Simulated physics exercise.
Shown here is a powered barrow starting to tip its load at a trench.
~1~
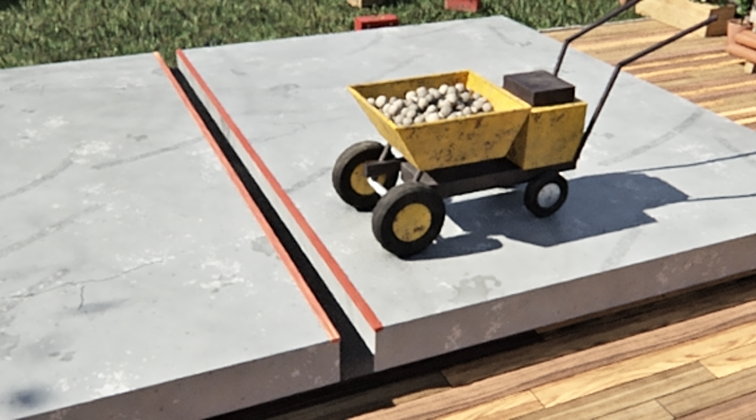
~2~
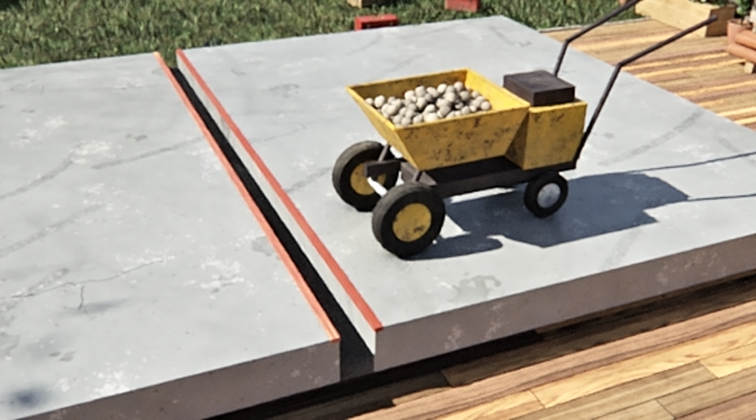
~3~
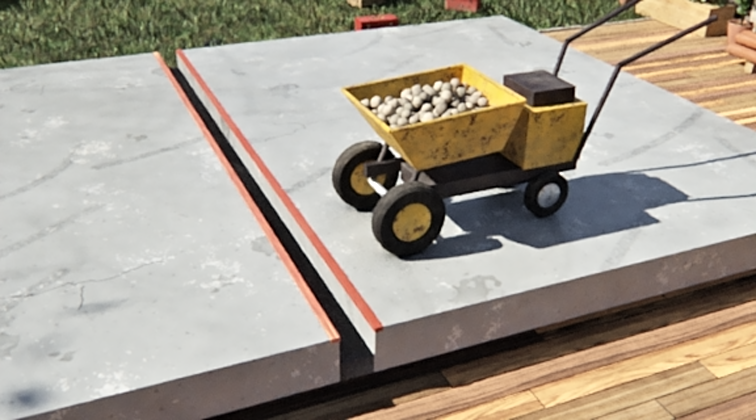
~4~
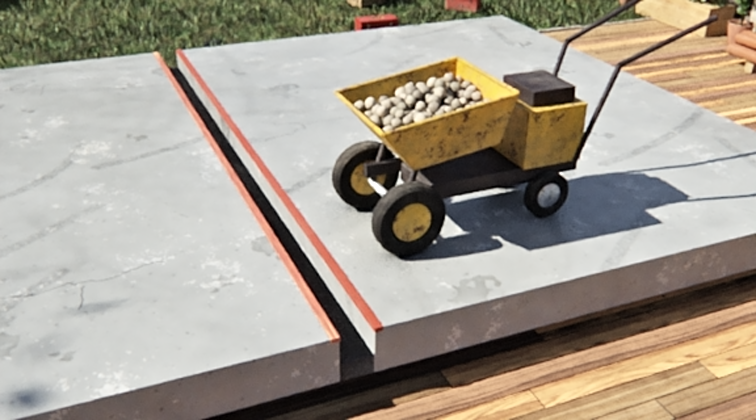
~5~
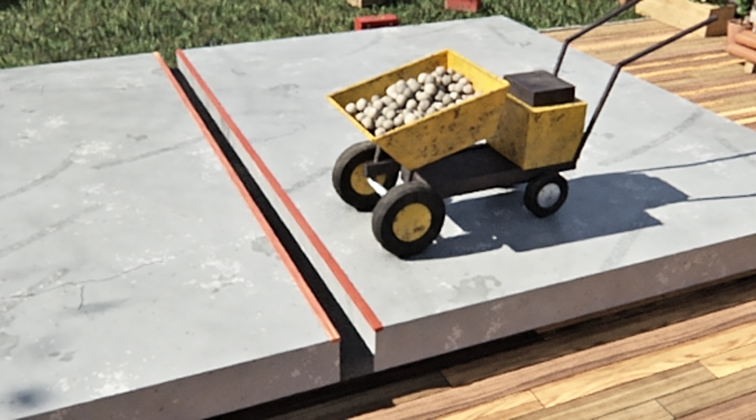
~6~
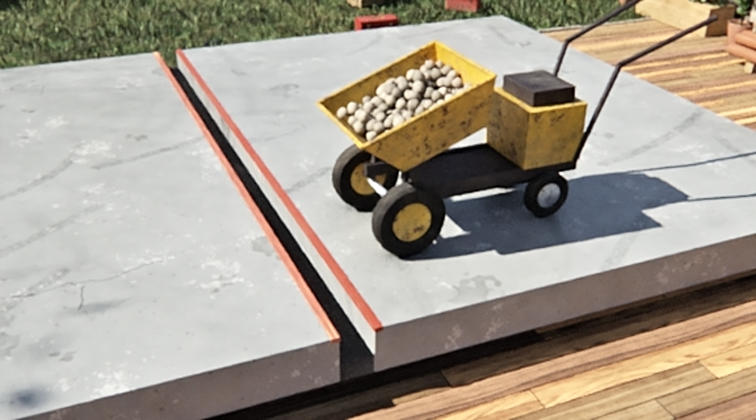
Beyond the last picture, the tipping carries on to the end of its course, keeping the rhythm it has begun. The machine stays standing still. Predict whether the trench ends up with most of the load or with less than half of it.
It ends up with less than half of it.
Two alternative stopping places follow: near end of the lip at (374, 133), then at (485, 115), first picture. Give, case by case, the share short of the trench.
0 % then 60 %.
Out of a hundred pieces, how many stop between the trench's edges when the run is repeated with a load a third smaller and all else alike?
About 20 per cent.
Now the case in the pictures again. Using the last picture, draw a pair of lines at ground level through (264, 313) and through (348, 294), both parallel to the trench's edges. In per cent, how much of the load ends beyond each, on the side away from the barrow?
About 40 and 100 per cent.
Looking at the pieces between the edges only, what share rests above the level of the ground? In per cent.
I'd estimate around 5 %.
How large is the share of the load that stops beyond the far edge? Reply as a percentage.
Close to 70 per cent.
Soon, skip tipped steeply; all in the skip.
A while on, skip tipped right over; about two thirds in the skip; a stray few in or heaped over the trench; about a quarter beyond it; a small part falling.
Towards the end, skip tipped right over; a small part in the skip; a small part in or heaped over the trench; most beyond it.
Finally, skip tipped right over; about a quarter in or heaped over the trench; most beyond it.
